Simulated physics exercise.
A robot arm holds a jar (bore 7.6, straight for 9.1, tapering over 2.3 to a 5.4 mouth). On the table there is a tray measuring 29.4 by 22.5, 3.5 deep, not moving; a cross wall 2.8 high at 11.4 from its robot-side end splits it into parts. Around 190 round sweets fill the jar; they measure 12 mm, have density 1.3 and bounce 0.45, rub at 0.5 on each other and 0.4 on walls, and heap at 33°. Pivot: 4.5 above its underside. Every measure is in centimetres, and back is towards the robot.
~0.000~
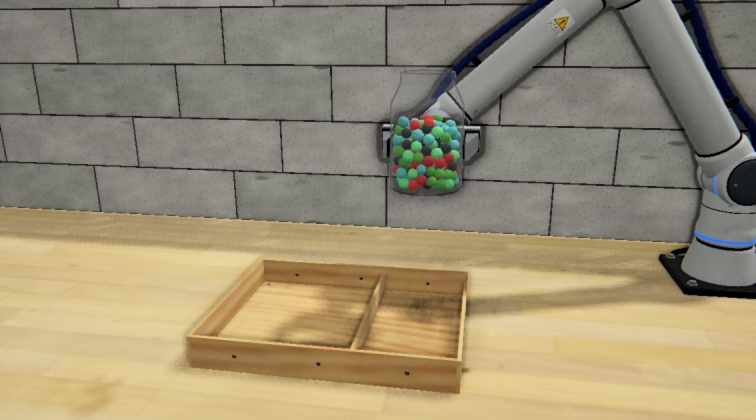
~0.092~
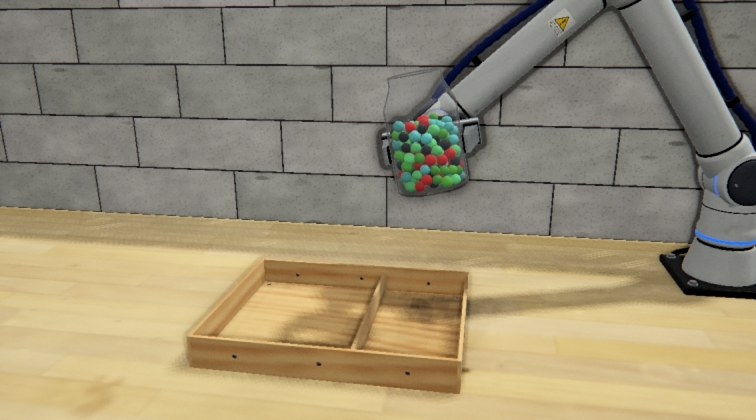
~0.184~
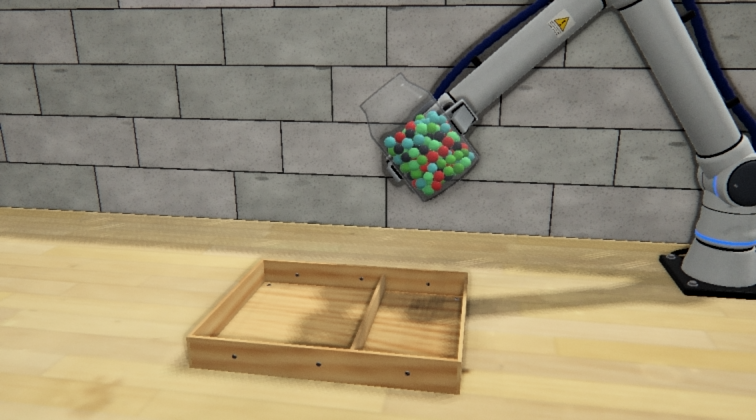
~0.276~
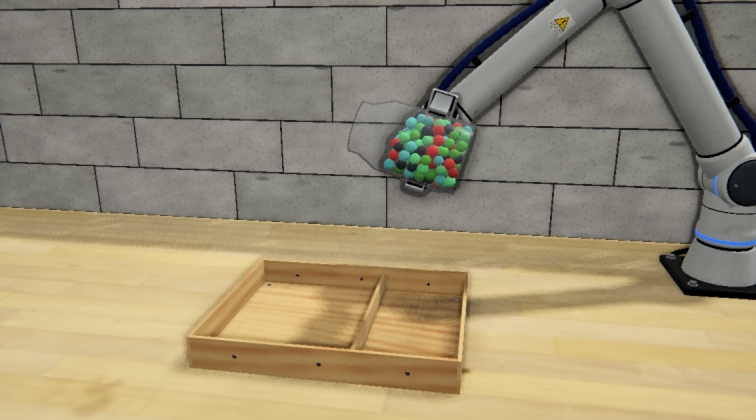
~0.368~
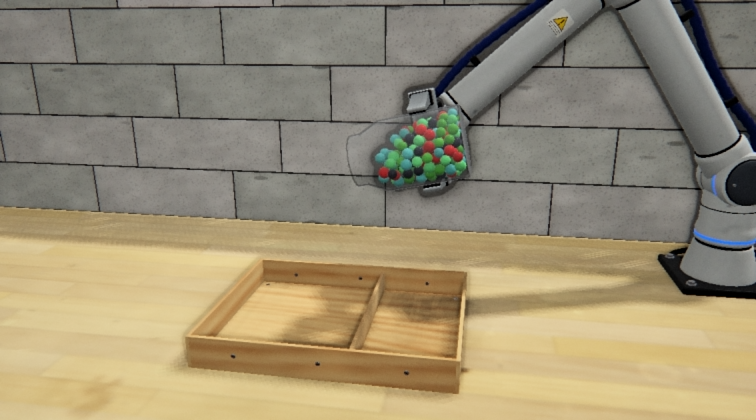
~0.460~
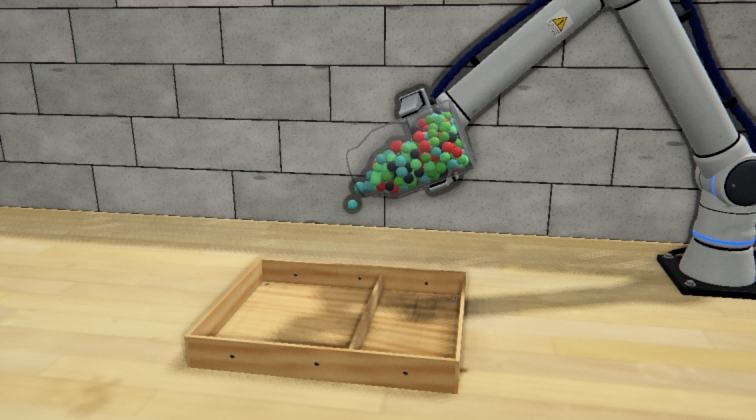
A clear jar packed with small red, green, blue and dark balls hangs in the grip of a grey robot arm that reaches in from the right, before a grey block wall. Below it, on a pale wooden table seen from slightly above, sits a divided wooden tray. The arm tips the jar leftward past horizontal, the balls slide toward its mouth, and one drops out, while the view stays essentially still.
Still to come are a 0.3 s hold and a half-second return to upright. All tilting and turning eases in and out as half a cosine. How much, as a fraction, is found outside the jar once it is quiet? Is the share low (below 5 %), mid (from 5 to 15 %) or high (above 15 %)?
High.
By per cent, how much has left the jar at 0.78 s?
Share out of jar at that time, so far: Approx. 15 %.
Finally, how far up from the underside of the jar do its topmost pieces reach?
The topmost pieces end up roughly 7.0 cm above the jar's underside.
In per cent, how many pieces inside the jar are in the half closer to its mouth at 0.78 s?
My estimate is some 65 per cent.
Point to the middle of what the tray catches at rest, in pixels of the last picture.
Around (299, 314).
By 0.78 s, tipped 113°, highest piece 25 above the table; 164 in the jar, 23 in the far-side part, 6 in flight or on a rim.
By 1.10 s, tipped 26°, highest piece 30 above the table; 153 in the jar, 38 in the far-side part, 2 in flight or on a rim.
By 1.46 s, upright, highest piece 26 above the table; 153 in the jar, 40 in the far-side part.
By 2.16 s, upright, highest piece 26 above the table; 153 in the jar, 40 in the far-side part.
Final count, 153 in the jar, 40 in the far-side part. That is 21 % outside the jar.
